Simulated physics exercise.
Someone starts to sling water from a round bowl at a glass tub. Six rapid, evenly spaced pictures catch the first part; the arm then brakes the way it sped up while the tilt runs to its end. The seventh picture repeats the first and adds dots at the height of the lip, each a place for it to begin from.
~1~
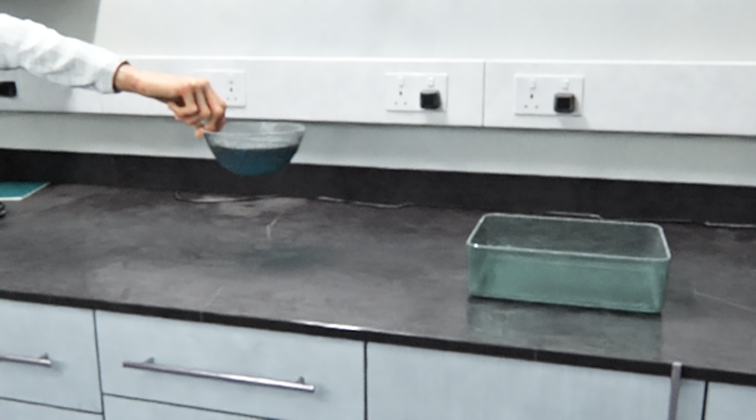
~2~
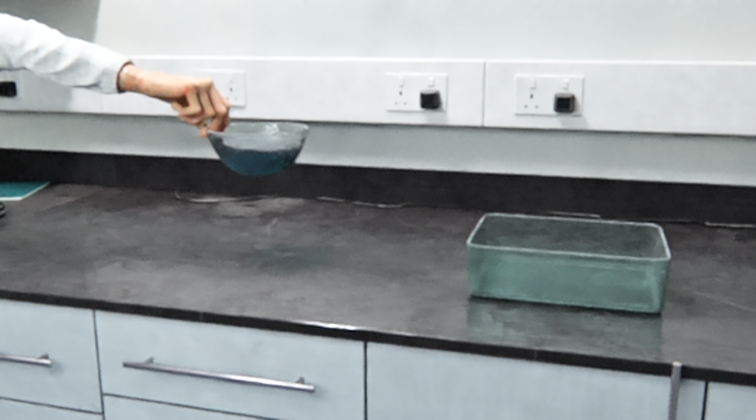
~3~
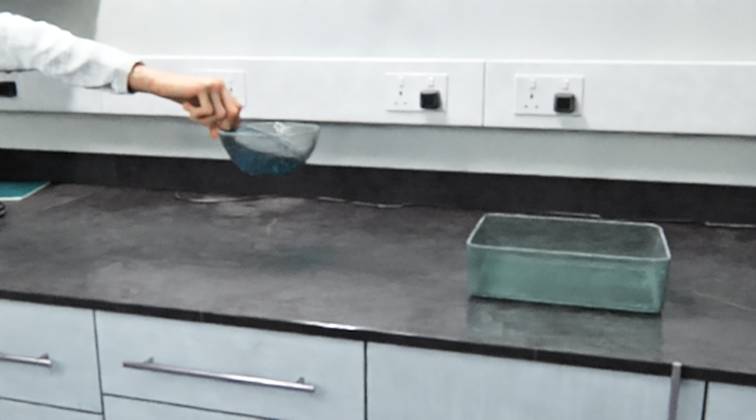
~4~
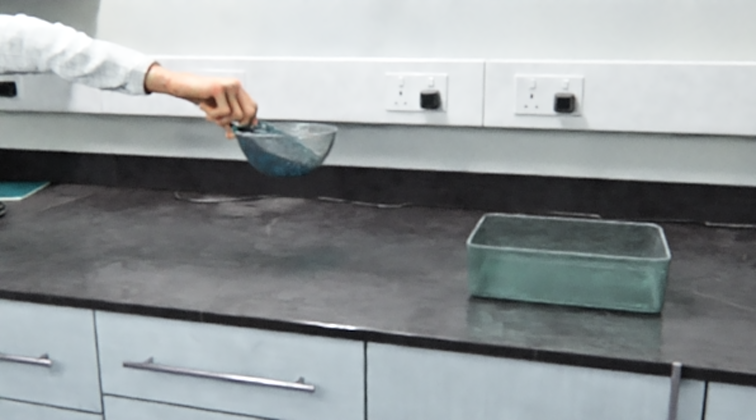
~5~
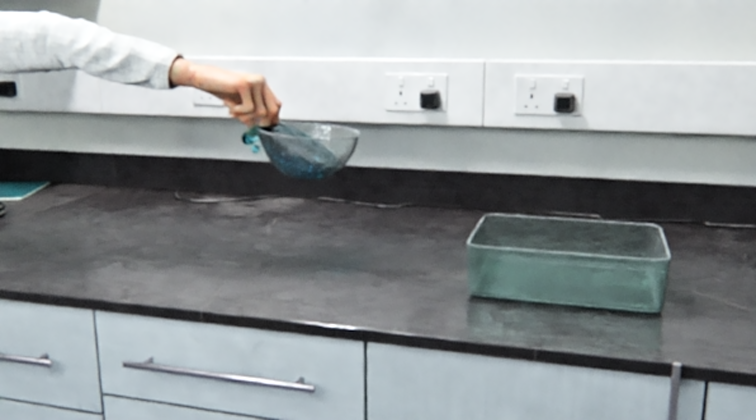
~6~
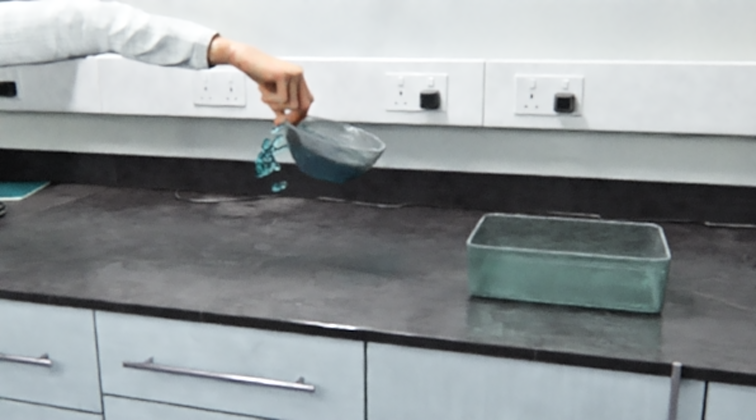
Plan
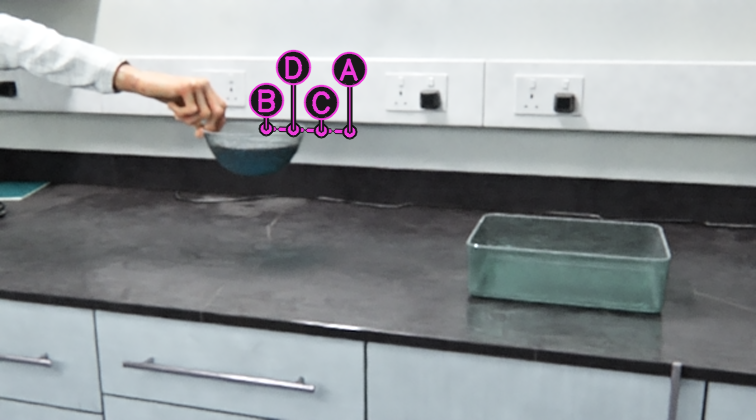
Laboratory counter with a glass tub at right, a hand swinging a round bowl rightward, blue water slopping over its left rim.
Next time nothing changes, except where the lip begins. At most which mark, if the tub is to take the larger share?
The limit is C.
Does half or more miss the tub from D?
Yes.
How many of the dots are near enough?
Two of them.
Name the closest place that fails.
Here it is place D.
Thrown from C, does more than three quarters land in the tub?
No, it does not.
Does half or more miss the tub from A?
No.
On the marked copy, A at (349, 131); B at (266, 128); C at (321, 130); D at (293, 129).
If A is chosen, about 73 % lands in the tub, 11 % falls short and 16 % goes beside or beyond.
If B is chosen, about 4 % lands in the tub, 92 % falls short and 4 % goes beside or beyond.
If C is chosen, about 61 % lands in the tub, 27 % falls short and 11 % goes beside or beyond.
If D is chosen, about 34 % lands in the tub, 60 % falls short and 6 % goes beside or beyond.
